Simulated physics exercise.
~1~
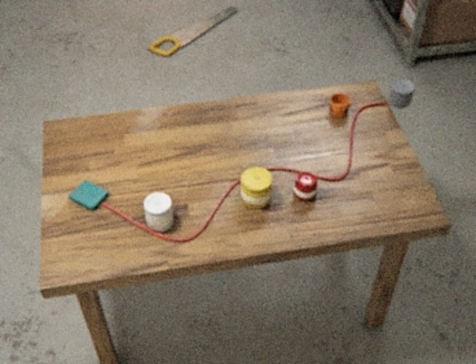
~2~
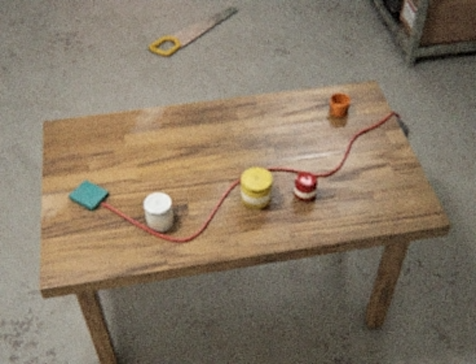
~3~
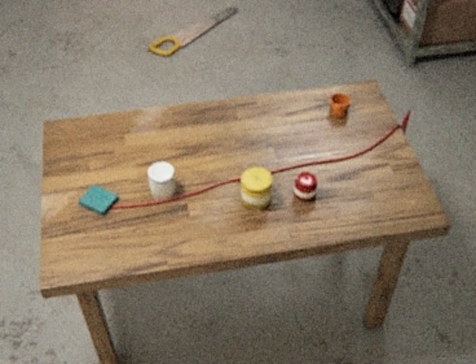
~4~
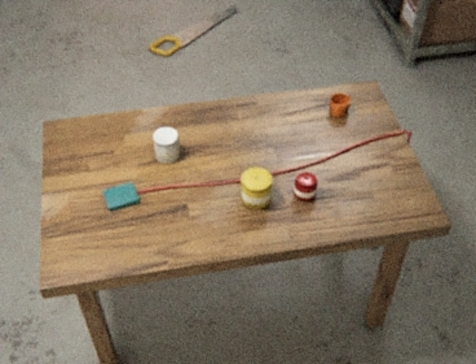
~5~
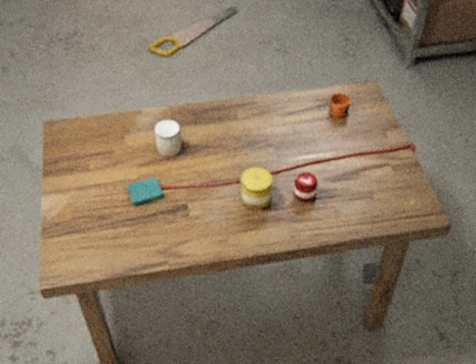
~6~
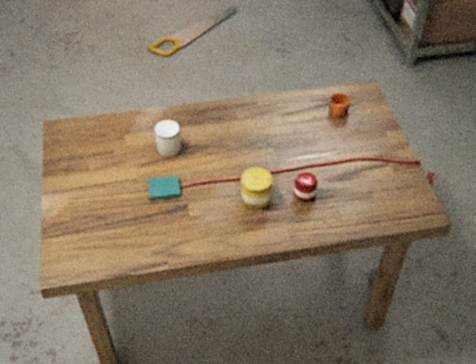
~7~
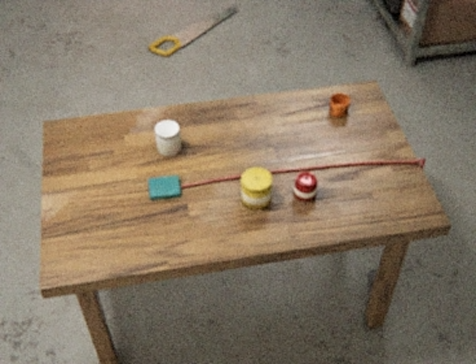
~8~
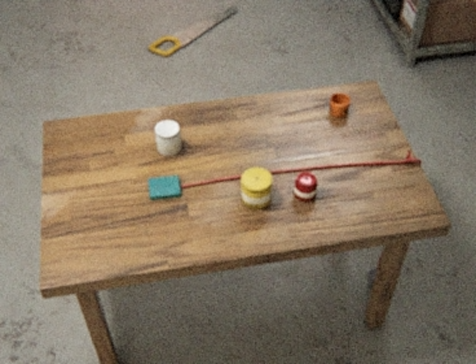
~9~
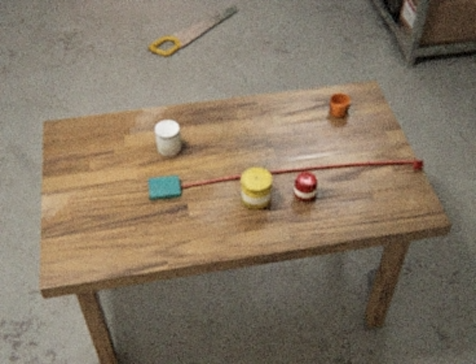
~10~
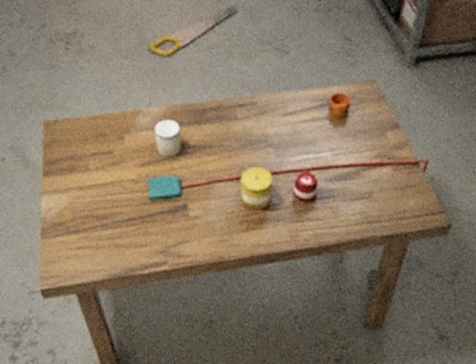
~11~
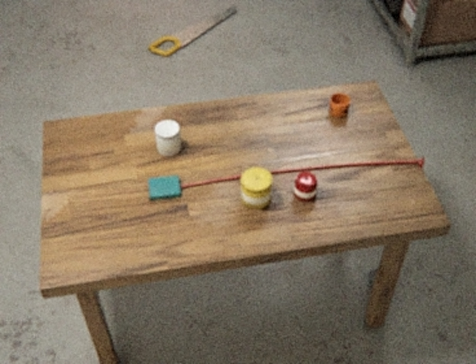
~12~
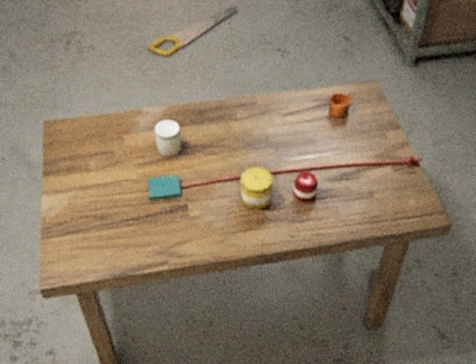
Grey object dropping off a wooden table's right edge, its red cable straightening, shoving a white tin back and dragging a teal block right before settling.
